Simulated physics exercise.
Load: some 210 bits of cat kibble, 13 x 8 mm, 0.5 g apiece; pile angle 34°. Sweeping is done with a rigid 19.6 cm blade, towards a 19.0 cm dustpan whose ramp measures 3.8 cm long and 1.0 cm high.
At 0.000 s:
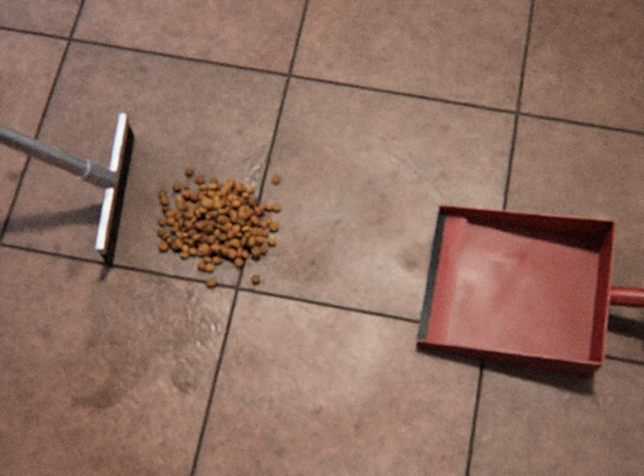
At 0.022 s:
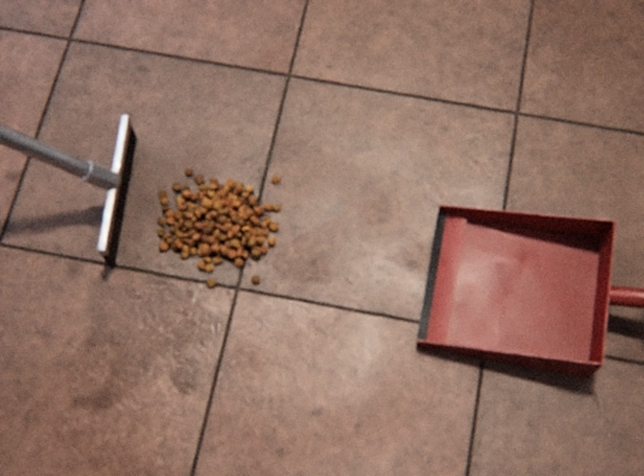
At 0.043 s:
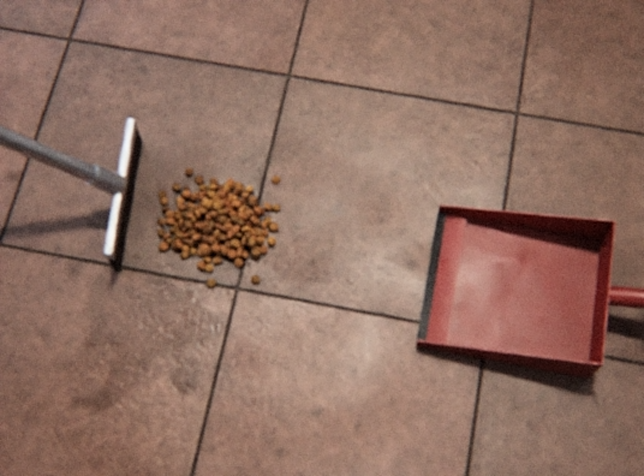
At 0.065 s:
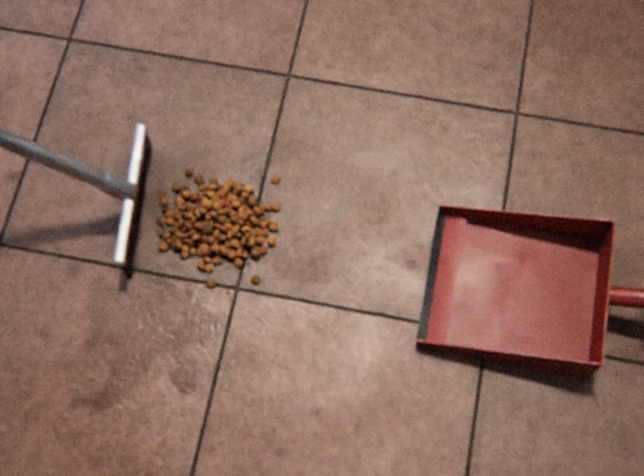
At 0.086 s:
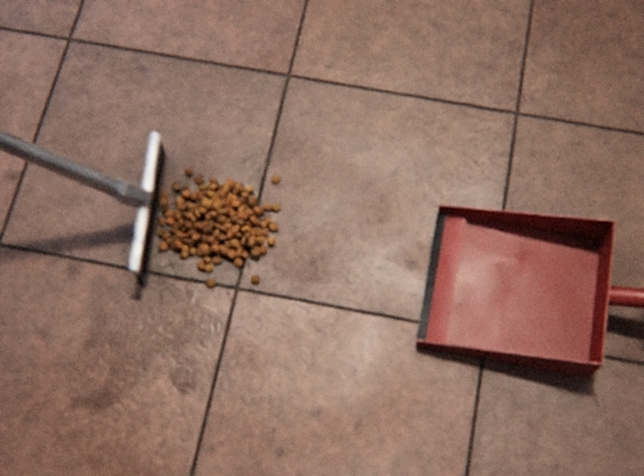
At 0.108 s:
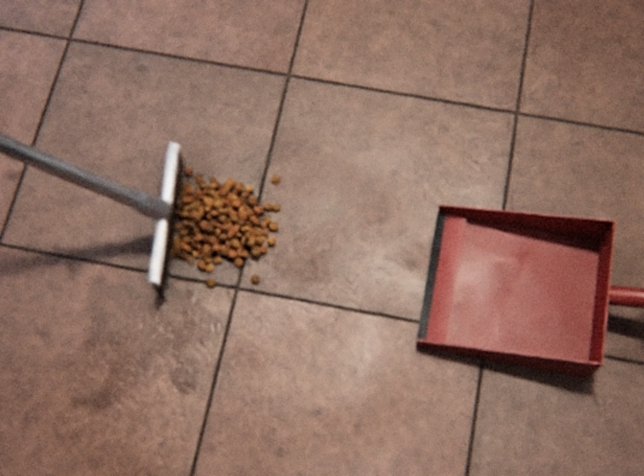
On a brown tiled floor, a loose pile of cat kibble lies between a pale, straight-edged blade on a grey handle at the left and a red dustpan at the right. The blade slides rightward and slightly downward, slowly at first, then faster, and pushes into the pile's left edge, while the dustpan stays still.
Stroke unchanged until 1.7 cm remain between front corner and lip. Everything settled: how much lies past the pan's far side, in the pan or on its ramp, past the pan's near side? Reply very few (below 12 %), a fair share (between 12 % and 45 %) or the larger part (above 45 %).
Far side - a fair share; pan - a fair share; near side - a fair share.
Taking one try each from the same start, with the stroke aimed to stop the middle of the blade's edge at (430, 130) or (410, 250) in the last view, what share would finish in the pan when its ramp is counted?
Some 5 and 50 per cent.
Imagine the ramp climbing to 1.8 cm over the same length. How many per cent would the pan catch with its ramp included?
25 %.
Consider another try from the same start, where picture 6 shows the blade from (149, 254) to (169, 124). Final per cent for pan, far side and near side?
Pan 45 % / far 30 % / near 5 %.
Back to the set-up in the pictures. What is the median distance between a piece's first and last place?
Median: Approx. 30 cm.
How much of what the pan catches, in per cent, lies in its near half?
I'd put it at around 70 per cent.
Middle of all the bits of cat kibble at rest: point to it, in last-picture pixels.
Near (431, 278).
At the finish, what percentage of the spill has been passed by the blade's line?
Some 25 percent of it.
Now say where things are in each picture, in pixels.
The first frame shows blade from (102, 250) to (125, 121), moved 0.0 cm, 0 of the pieces shifted so far; middle of the pieces at (218, 218); pan at (526, 295).
The second frame shows blade from (104, 251) to (127, 122), moved 0.4 cm, 0 of the pieces shifted so far; middle of the pieces at (218, 218).
The third frame shows blade from (110, 255) to (133, 125), moved 1.4 cm, 0 of the pieces shifted so far; middle of the pieces at (218, 218).
The fourth frame shows blade from (121, 262) to (143, 131), moved 3.1 cm, 0 of the pieces shifted so far; middle of the pieces at (218, 218).
The fifth frame shows blade from (136, 271) to (157, 139), moved 5.4 cm, 0 of the pieces shifted so far; middle of the pieces at (218, 218).
The sixth frame shows blade from (156, 283) to (176, 150), moved 8.5 cm, 62 of the pieces shifted so far; middle of the pieces at (219, 217); pan at (525, 295). The blade's pace is about 1.47 m/s, heading 20 degrees towards the viewer's side.
Then, at 0.23 s, middle of the blade 18 cm from the lip; 0 % over the lip, far side 10 %, near side 5 %.
Then, at 0.32 s, middle of the blade 6 cm from the lip; 0 % over the lip, far side 15 %, near side 15 %.
Then, at 0.54 s, middle of the blade 3 cm from the lip; 30 % over the lip, far side 15 %, near side 20 %.
At rest (1.3 s), far side 15 %, pan 30 %, near side 20 %, in front of the lip or behind the blade 35 %.
